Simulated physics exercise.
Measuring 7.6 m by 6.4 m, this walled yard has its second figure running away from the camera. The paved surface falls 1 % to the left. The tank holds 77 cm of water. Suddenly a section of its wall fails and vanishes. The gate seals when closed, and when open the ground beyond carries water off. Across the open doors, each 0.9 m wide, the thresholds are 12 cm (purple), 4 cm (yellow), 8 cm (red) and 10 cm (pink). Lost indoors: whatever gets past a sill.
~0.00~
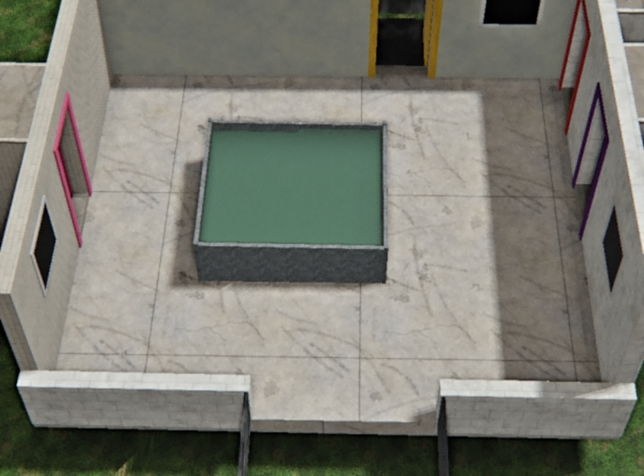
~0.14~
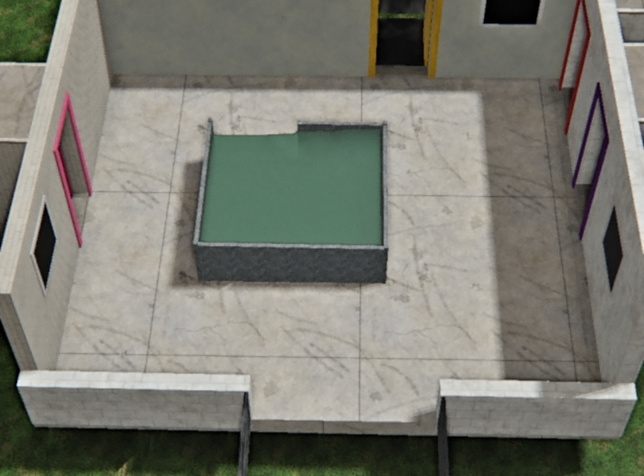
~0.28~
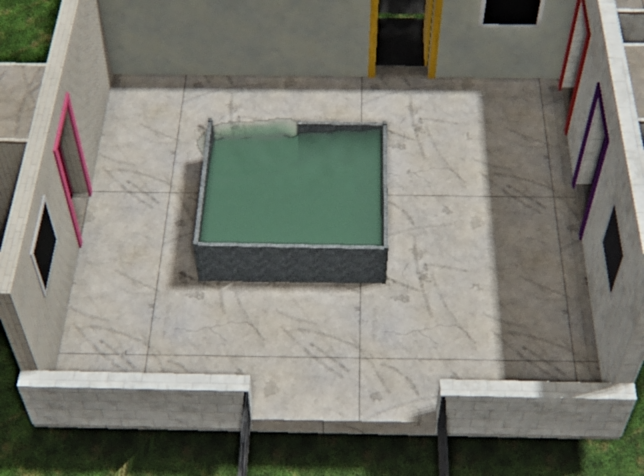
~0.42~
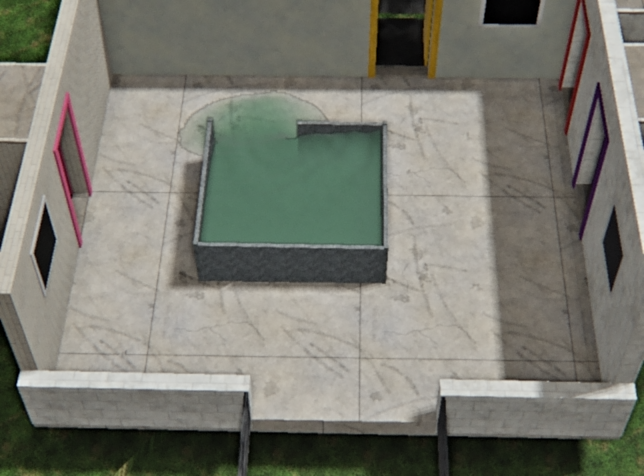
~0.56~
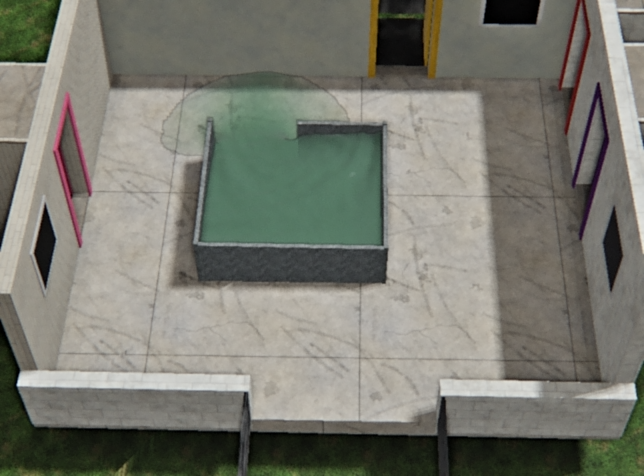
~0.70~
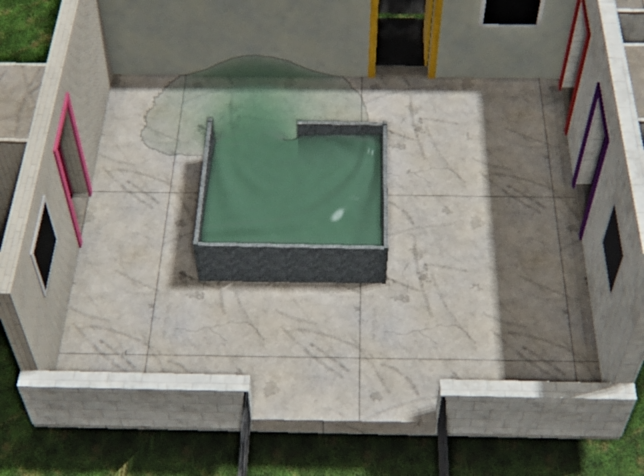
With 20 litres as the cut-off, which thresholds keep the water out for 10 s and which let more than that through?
Over 10 s: The purple door holds it off; the yellow door lets too much through; the red door lets too much through; the pink door holds it off.
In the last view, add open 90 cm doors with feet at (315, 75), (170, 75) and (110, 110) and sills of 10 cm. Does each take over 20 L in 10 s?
Taking them in order, the first gets enough, the second enough and the third enough.
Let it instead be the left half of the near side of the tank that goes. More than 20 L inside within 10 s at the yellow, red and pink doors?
In that case, yellow door: Less than that, red door: Less than that, pink door: Less than that.
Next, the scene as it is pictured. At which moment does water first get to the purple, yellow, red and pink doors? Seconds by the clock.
Purple = 3.4 s, yellow = 1.1 s, red = 2.4 s, pink = 2.4 s.
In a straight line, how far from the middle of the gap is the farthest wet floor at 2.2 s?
Roughly 5.0 m.
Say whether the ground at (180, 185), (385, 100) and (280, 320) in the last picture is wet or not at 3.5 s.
Listed in sequence, the spots are drenched, drenched and bone dry.
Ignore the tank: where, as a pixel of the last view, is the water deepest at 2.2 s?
That would be near pixel (113, 78).
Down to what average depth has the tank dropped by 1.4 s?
It averages close to 56 centimetres.
After 1.4 s water covers 15 % of the floor and is deepest (53 cm) near (249, 86); purple door not reached, yellow door 8 cm at the sill, 0 L in, red door not reached, pink door not reached.
After 2.2 s water covers 25 % of the floor and is deepest (60 cm) near (113, 78); purple door not reached, yellow door 9 cm at the sill, 6 L in, red door not reached, pink door not reached.
After 3.5 s water covers 60 % of the floor and is deepest (40 cm) near (122, 85); purple door 8 cm at the sill, 0 L in, yellow door 8 cm at the sill, 20 L in, red door 22 cm at the sill, 42 L in, pink door 9 cm at the sill, 0 L in.
After 6.0 s water covers 90 % of the floor and is deepest (26 cm) near (112, 85); purple door 9 cm at the sill, 0 L in, yellow door 6 cm at the sill, 35 L in, red door 14 cm at the sill, 142 L in, pink door 9 cm at the sill, 0 L in.
After 10.0 s water covers 100 % of the floor and is deepest (16 cm) near (51, 400); purple door 5 cm at the sill, 0 L in, yellow door 4 cm at the sill, 40 L in, red door 8 cm at the sill, 165 L in, pink door 6 cm at the sill, 0 L in.
